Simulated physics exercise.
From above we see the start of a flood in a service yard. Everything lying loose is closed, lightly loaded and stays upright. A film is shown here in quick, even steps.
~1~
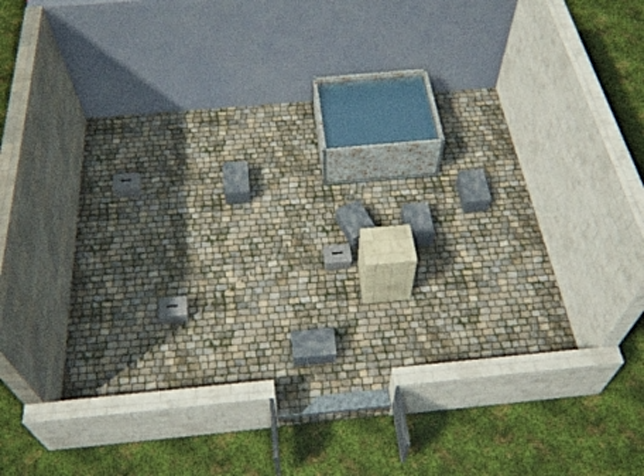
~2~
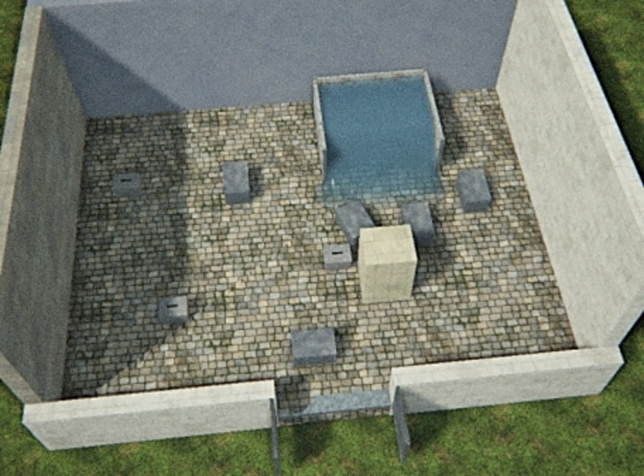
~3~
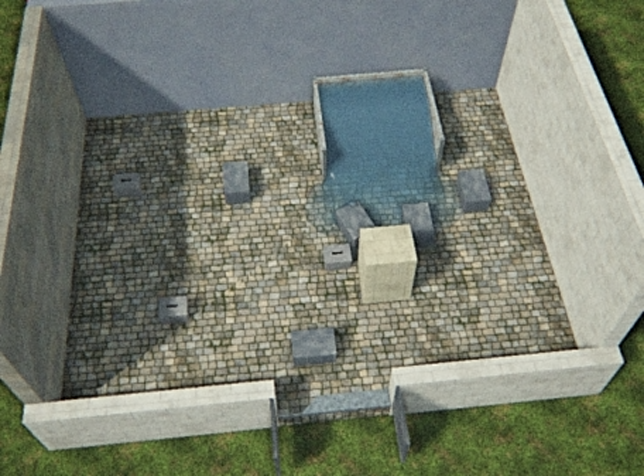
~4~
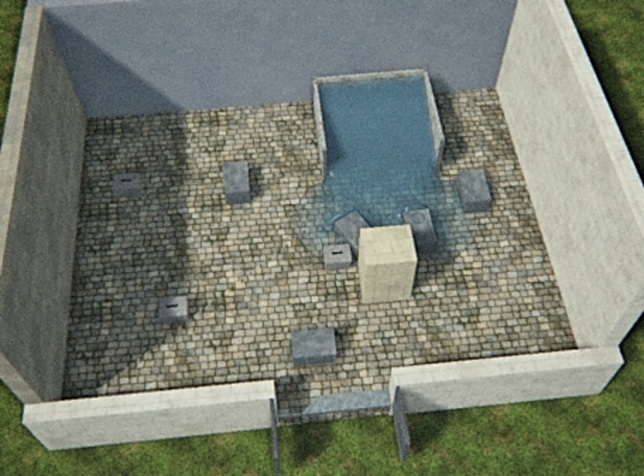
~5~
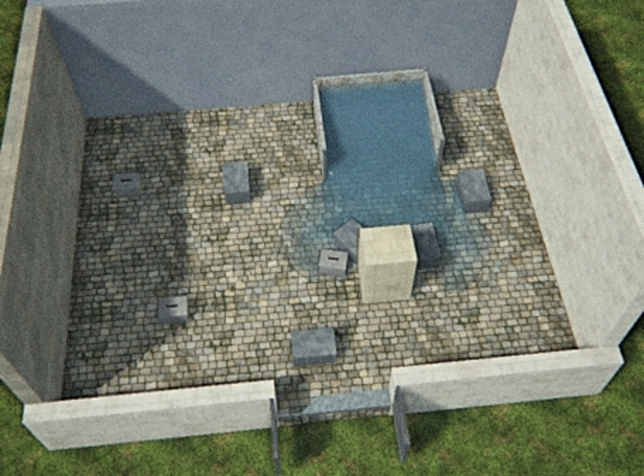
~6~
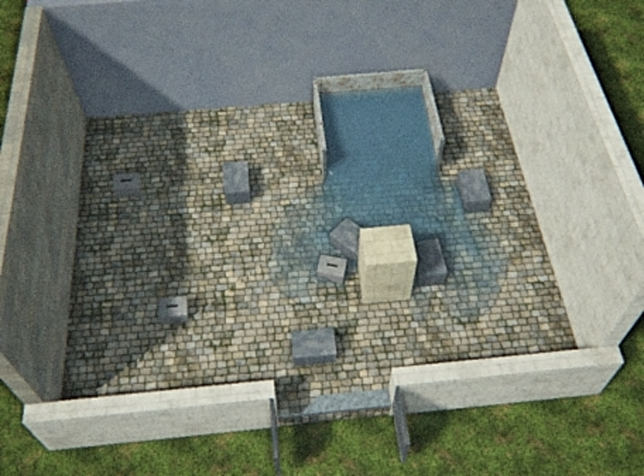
At the start, water fills a walled tank at the back of a paved yard scattered with blocks. The tank's front side disappears and water spreads forward across the paving, reaching around the tall pale block, while three grey blocks near it shift slightly and the others stay put.
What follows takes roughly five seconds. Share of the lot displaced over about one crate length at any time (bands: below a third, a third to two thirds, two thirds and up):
A third to two thirds.
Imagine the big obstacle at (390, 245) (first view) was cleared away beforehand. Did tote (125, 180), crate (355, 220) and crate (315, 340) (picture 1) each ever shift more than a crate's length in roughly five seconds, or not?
Never got far, then went a long way, then went a long way.
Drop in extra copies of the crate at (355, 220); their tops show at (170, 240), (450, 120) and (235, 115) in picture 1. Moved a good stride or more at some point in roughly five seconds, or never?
Stays put, stays put, stays put.
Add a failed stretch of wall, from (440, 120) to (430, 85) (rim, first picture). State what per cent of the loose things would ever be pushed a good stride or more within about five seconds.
Estimate: Close to 0 in a hundred.
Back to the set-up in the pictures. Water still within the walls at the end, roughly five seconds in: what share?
96 %.
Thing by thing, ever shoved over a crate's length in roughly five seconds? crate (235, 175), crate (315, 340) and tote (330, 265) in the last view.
Listed order gives below that mark, then past that mark, and lastly past that mark.
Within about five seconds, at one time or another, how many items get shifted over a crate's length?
I make it 5 of them.
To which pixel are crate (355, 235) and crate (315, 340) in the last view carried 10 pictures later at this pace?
(186, 320) and (317, 367).
A moment on, 3 of 8 are well off their spots; 1 afloat.
Next, 3 of 8 are well off their spots; 2 afloat.
Later, 5 of 8 are well off their spots; 3 afloat.
In the end, 5 of 8 are well off their spots, and 5 have been at some point; 2 afloat.
